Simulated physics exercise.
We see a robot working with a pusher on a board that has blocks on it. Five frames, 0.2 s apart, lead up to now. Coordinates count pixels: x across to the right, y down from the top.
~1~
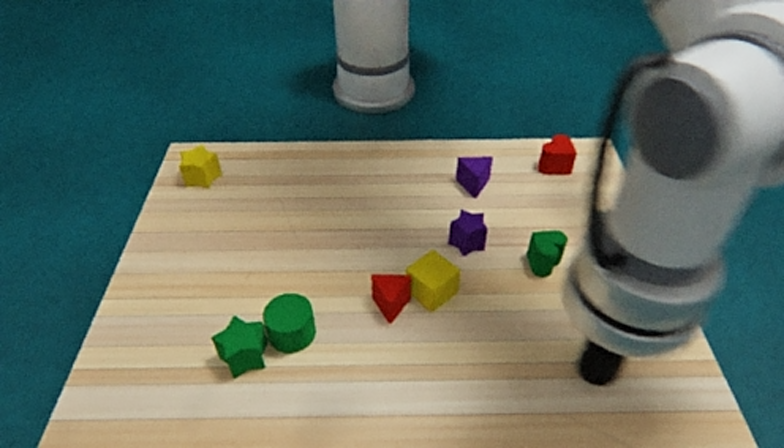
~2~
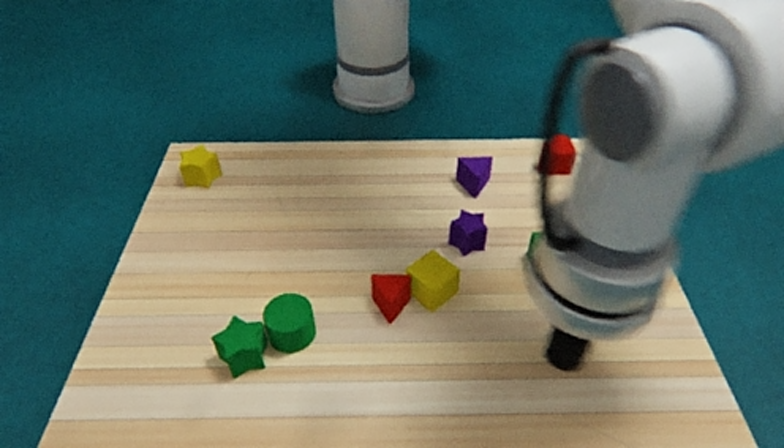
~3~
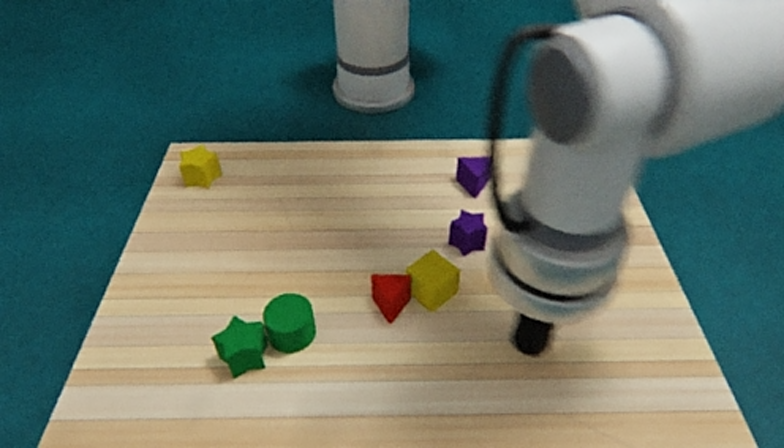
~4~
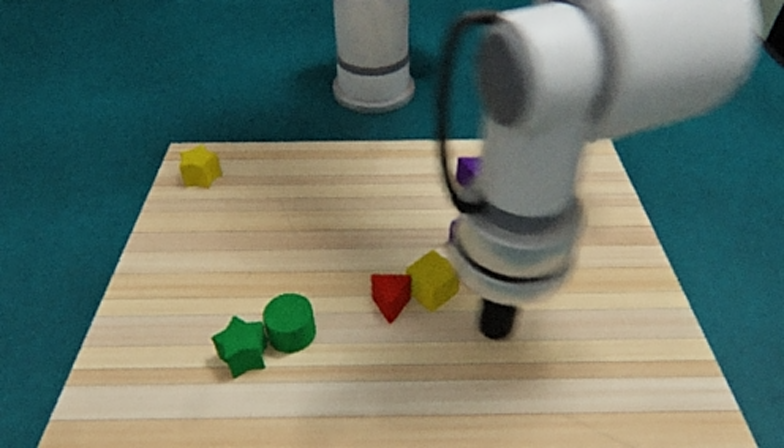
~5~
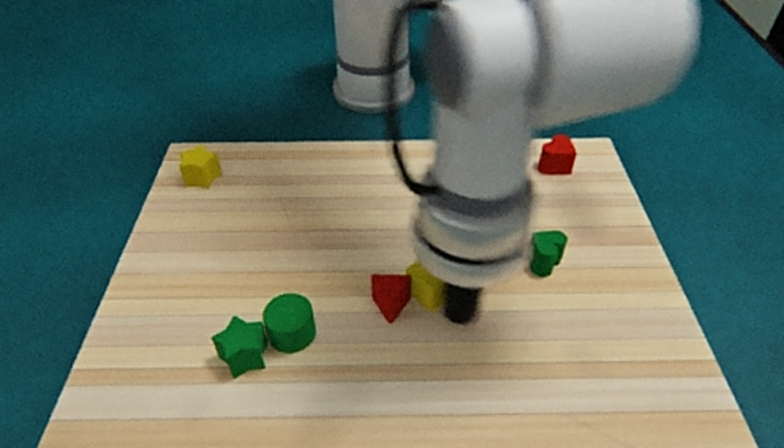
A pale wooden board on a teal surface is seen from above at an angle by a still camera, with a light-coloured robot base at the top. A green star and green disc lie at lower left, a red triangular piece touches a yellow block near the middle, and yellow, purple, red and green blocks sit farther out. The robot arm sweeps its black-tipped pusher leftward and slightly up to the yellow block, partly covering it, while the blocks stay still.
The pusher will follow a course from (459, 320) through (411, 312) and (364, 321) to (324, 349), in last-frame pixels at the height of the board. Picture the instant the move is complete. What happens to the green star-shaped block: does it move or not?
Not moved.
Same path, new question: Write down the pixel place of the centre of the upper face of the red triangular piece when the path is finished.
(347, 279)
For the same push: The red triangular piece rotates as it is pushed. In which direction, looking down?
From above, clockwise.
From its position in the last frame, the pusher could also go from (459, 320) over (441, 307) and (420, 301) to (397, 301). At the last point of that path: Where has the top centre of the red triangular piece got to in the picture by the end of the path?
Its top centre is at about (367, 288).
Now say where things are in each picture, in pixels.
The first picture shows pusher tip (597, 369); block tops, green star-shaped block (238, 335); green disc (287, 311); red triangular piece (391, 283); yellow square (433, 269).
The second picture shows pusher (564, 355); blocks unchanged.
The third picture shows pusher (530, 340); blocks unchanged.
The fourth picture shows pusher (496, 325); blocks unchanged.
The fifth picture shows pusher (461, 310); green star-shaped block (238, 335); green disc (287, 311); red triangular piece (391, 283); yellow square partly hidden.
What follows on the original path. One third of the way, pusher (411, 302); red triangular piece (381, 282), turned 20° anticlockwise; yellow square (420, 260), turned 40° clockwise.
Two thirds of the way, pusher (363, 312); red triangular piece (347, 279), turned 25° clockwise; yellow square (420, 260), turned 45° clockwise.
At the end, pusher (322, 339); green star-shaped block in place; green disc (282, 313); red triangular piece (347, 279), turned 25° clockwise; yellow square (420, 260), turned 45° clockwise.
